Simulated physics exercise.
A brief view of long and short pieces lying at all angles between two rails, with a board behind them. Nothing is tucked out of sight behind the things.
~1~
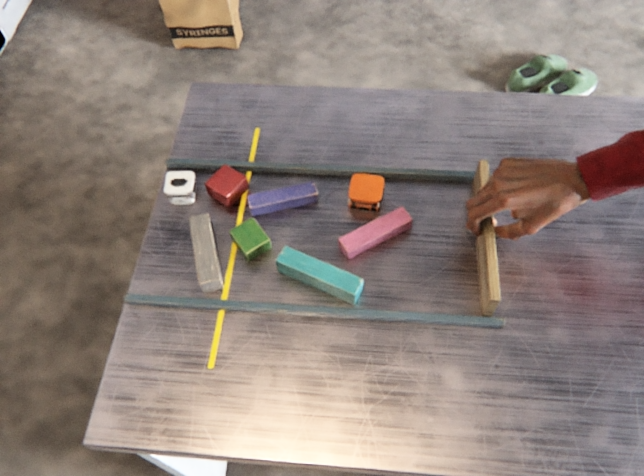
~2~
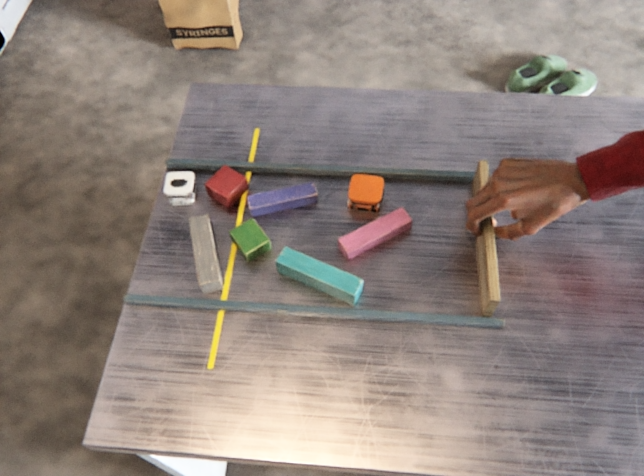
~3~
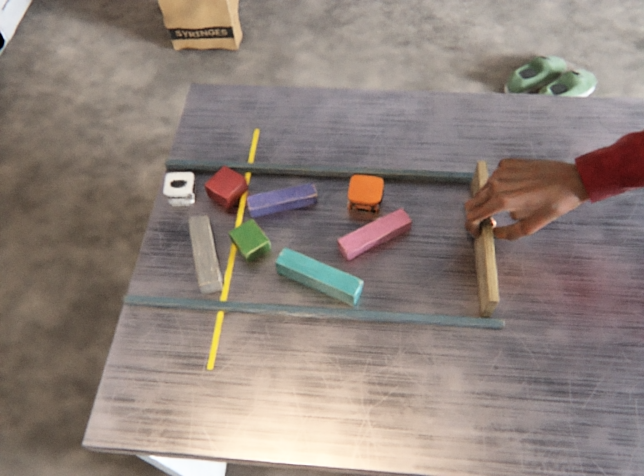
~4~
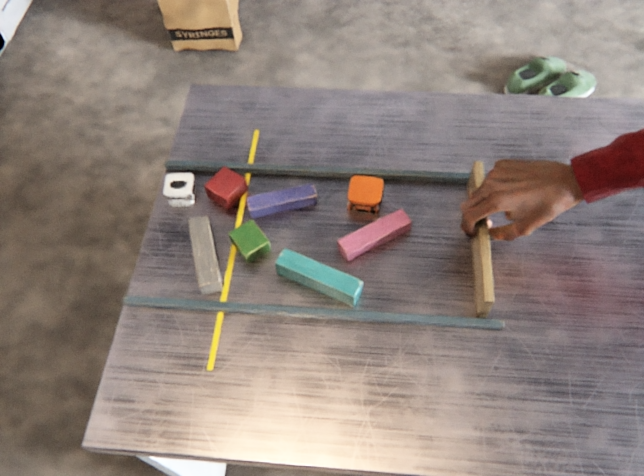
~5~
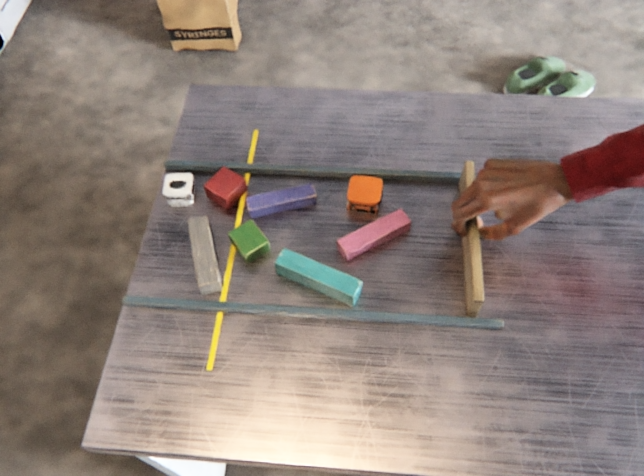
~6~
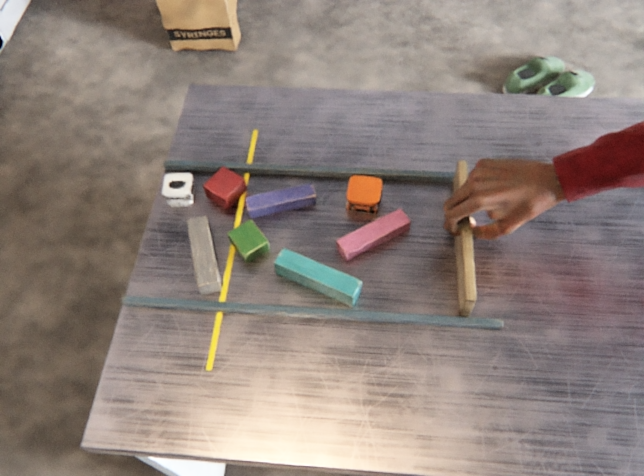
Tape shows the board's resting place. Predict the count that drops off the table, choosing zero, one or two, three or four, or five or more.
The count that drops off is zero.
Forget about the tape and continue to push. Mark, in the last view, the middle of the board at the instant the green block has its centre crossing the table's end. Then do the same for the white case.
I'd put it close to (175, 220), and close to (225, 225) for the other one.
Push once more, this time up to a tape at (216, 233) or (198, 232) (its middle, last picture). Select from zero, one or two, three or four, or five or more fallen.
First tape: One or two; second tape: Three or four.
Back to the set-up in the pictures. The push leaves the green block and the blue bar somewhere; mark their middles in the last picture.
Final centres, in order: Near (202, 227), near (180, 213).
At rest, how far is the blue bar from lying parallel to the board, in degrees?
The angle comes out near 35 degrees.
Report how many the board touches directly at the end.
It's 3 of them.
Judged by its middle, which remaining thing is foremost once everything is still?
The white case is it.
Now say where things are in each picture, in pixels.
The first frame shows white case (182, 188); grey bar (206, 252); red block (227, 186); board (485, 235); tape (237, 232).
The second frame shows grey bar (206, 253); turquoise bar (319, 276).
The third frame shows red block (227, 187); board (484, 236).
The fourth frame shows white case (181, 190); green block (250, 241).
The fifth frame shows grey bar (205, 255); orange case (365, 195).
The sixth frame shows white case (180, 190); grey bar (204, 255); red block (225, 188); board (463, 236); tape (235, 234).
Soon after, none off yet; white case at rest near (180, 190); grey bar at rest near (204, 255); red block at rest near (225, 188).
After that, none off yet; white case at rest near (180, 190); grey bar at rest near (204, 255); red block at rest near (224, 187).
And then, none off yet; white case at rest near (177, 191); grey bar displaced a little near (177, 259); red block displaced a little near (212, 183).
In the end, the number that fall off is zero.
